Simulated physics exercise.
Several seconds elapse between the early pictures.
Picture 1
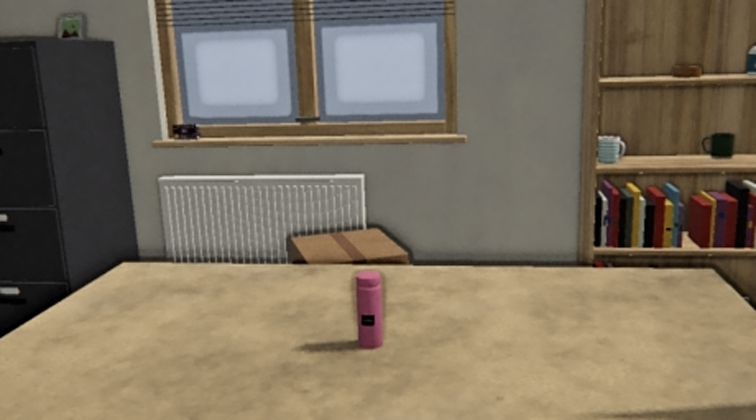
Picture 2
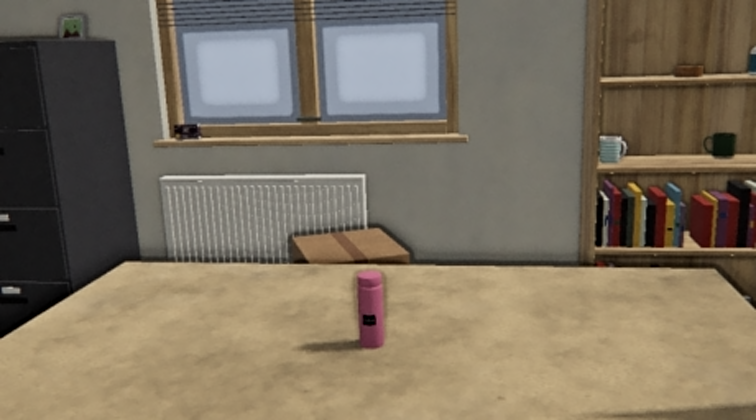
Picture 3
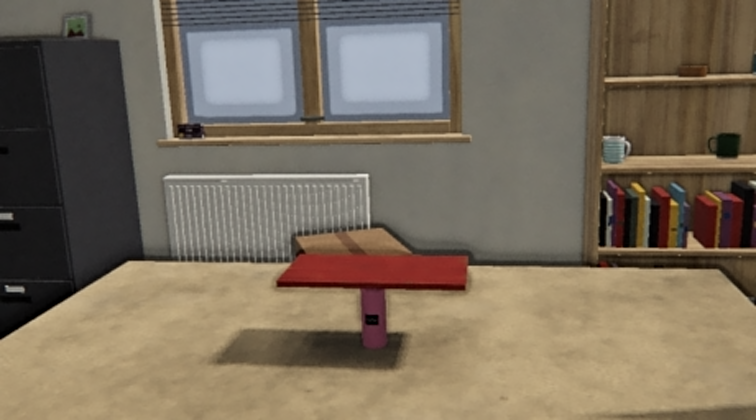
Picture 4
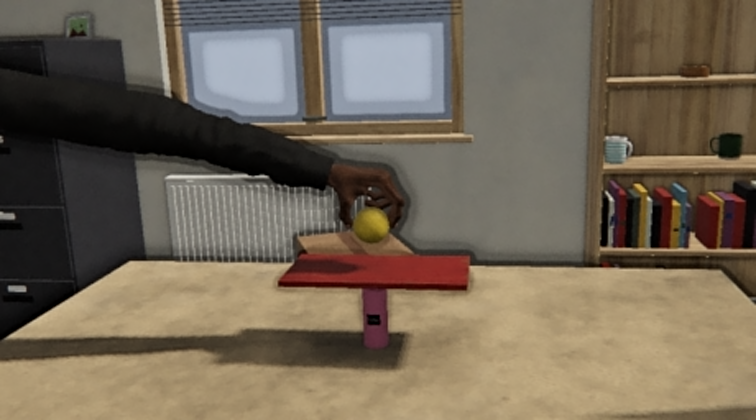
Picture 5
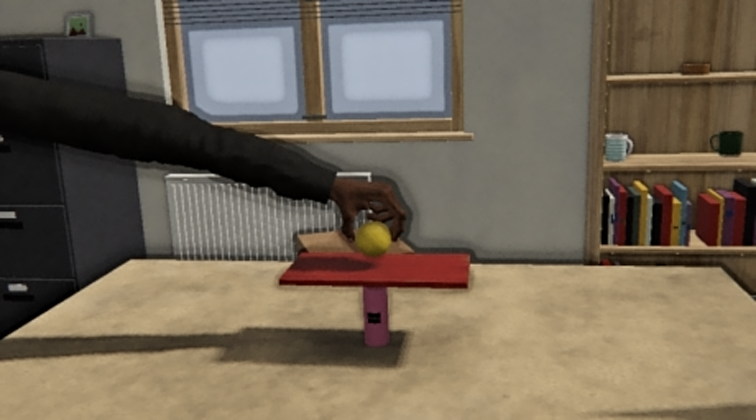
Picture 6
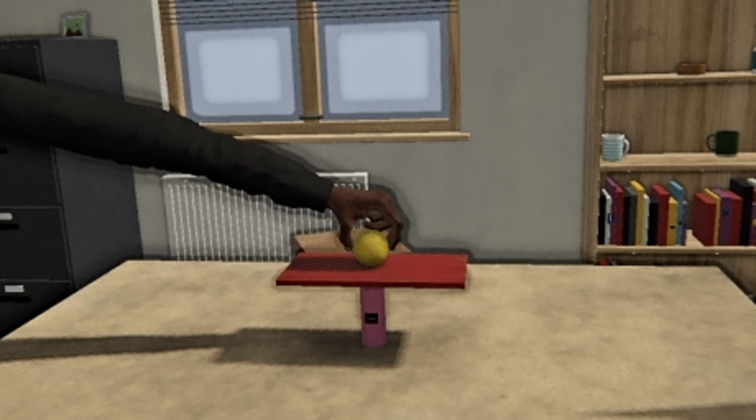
A pink bottle stands alone at the middle of a pale brown table, seen from slightly above in a room with a window, white radiator, dark cabinet at left and bookshelf at right. A flat red board then appears across its top. A dark-sleeved arm reaches in from the left and lowers a yellow lemon onto the board's middle, its hand staying there, while the view shifts very slightly.
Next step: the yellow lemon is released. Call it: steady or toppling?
Steady.
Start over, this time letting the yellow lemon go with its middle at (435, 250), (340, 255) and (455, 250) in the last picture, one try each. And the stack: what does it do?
It goes over first, remains upright second and goes over third.
Then, 0.30 s later than the last frame, all is still.
Then, 0.70 s later than the last frame, yellow lemon resting near (371, 248).
When it is over, all 3 as before. End places, in pixels of the last picture, yellow lemon near (371, 248). The stack stays up.
